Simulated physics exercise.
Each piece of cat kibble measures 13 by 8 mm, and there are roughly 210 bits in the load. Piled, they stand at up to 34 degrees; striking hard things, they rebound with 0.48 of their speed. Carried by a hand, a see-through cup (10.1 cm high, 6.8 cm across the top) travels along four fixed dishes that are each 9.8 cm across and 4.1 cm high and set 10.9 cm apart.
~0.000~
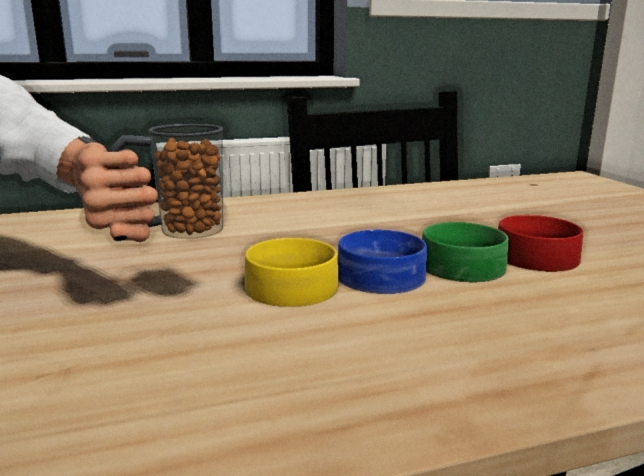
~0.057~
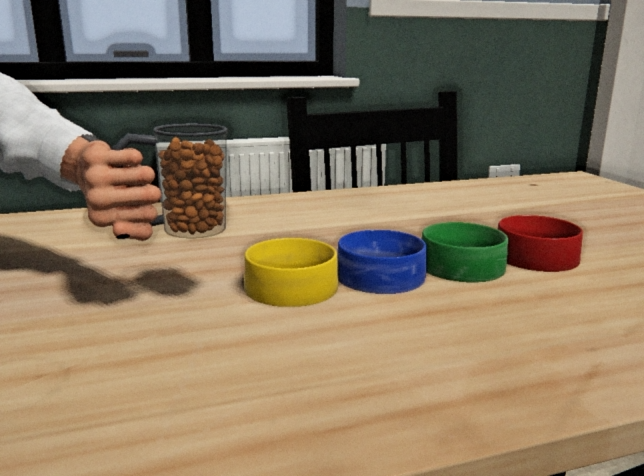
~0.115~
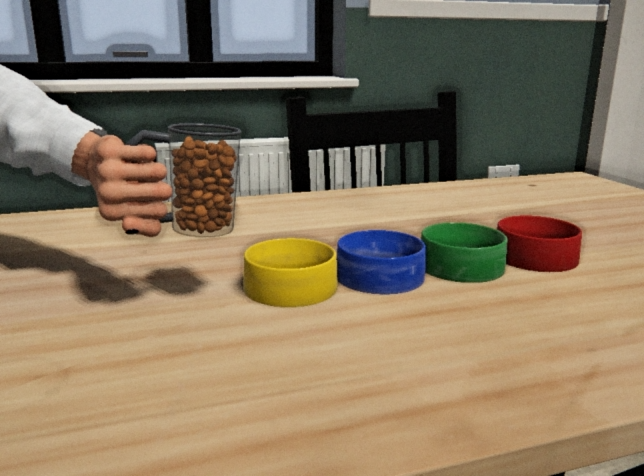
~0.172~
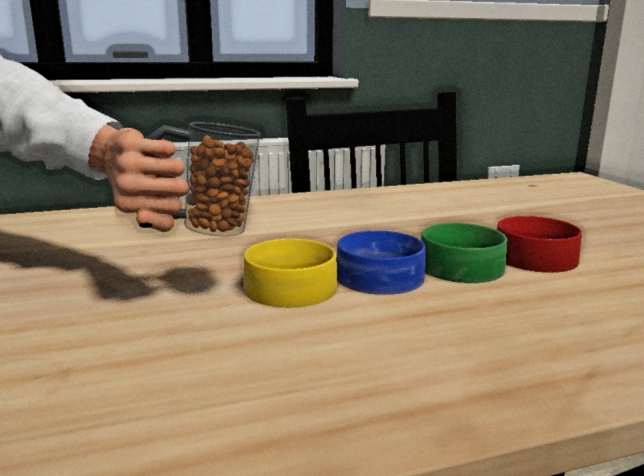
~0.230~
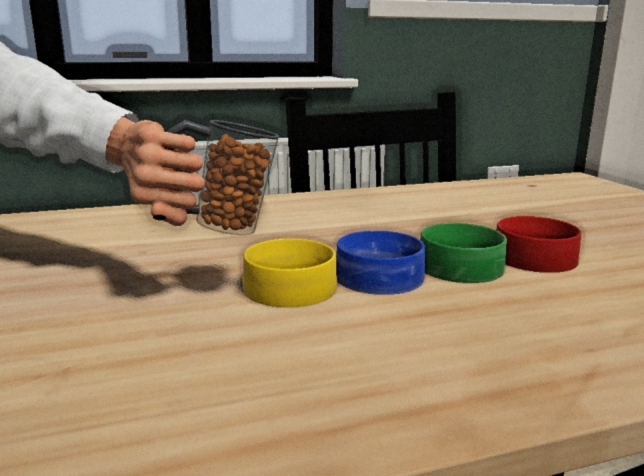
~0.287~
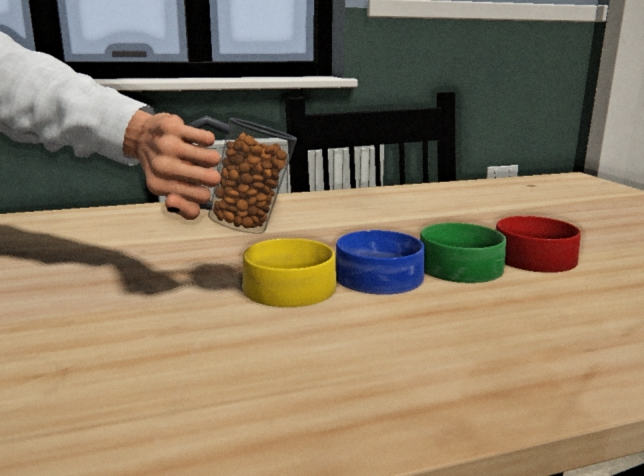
A hand held a clear cup full of brown kibble above a wooden table, then moved it right toward the yellow, blue, green and red bowls while gradually tilting it to the right.
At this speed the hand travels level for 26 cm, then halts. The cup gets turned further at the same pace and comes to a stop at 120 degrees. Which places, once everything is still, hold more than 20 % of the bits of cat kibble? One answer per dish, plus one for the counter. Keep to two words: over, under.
Red: It will get a share not bigger than a fifth; blue: It will get a share not bigger than a fifth; green: It will get a share bigger than a fifth; yellow: It will get a share not bigger than a fifth; counter: It will get a share not bigger than a fifth.
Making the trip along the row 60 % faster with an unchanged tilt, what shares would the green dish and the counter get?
Green: 100; counter: 0.
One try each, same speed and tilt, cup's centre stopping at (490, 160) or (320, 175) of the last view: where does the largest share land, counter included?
Red, then blue.
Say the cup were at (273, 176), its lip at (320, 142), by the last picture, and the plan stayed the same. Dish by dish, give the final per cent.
Red 0, blue 0, green 100, yellow 0.
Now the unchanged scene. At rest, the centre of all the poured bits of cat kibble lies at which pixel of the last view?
I'd say roughly (463, 248).
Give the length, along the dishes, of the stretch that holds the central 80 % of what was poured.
6 centimetres.
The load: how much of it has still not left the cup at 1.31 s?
About 90 per cent.
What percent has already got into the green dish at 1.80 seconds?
Share at that time: Approx. 65 per cent.
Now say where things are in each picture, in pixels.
The first frame shows cup at (190, 181), tilt 0 degrees, lip at (221, 129), moved 0.0 cm; middle of the pieces at (185, 188); yellow dish at (291, 253); blue dish at (382, 244); green dish at (465, 235); red dish at (540, 227).
The second frame shows cup at (193, 180), tilt 1 degrees, lip at (225, 129), moved 0.4 cm; middle of the pieces at (189, 187).
The third frame shows cup at (204, 180), tilt 4 degrees, lip at (239, 131), moved 1.5 cm; middle of the pieces at (199, 187).
The fourth frame shows cup at (220, 179), tilt 9 degrees, lip at (258, 134), moved 3.1 cm; middle of the pieces at (215, 186).
The fifth frame shows cup at (235, 178), tilt 13 degrees, lip at (277, 136), moved 4.8 cm; middle of the pieces at (230, 184).
The sixth frame shows cup at (250, 177), tilt 18 degrees, lip at (294, 139), moved 6.4 cm; middle of the pieces at (244, 182); yellow dish at (289, 254); blue dish at (380, 244); green dish at (463, 236); red dish at (538, 228). The cup turns about 80 degrees a second and travels 28 cm a second.
After 0.90 s, tilt 66 degrees; cup holds 100 %.
After 1.31 s, tilt 98 degrees; cup holds 90 %, green 10 %.
After 1.80 s, tilt 120 degrees; cup holds 30 %, green 65 %.
At rest (2.8 s), red 0 %, blue 0 %, green 100 %, yellow 0 %, counter 0 %.
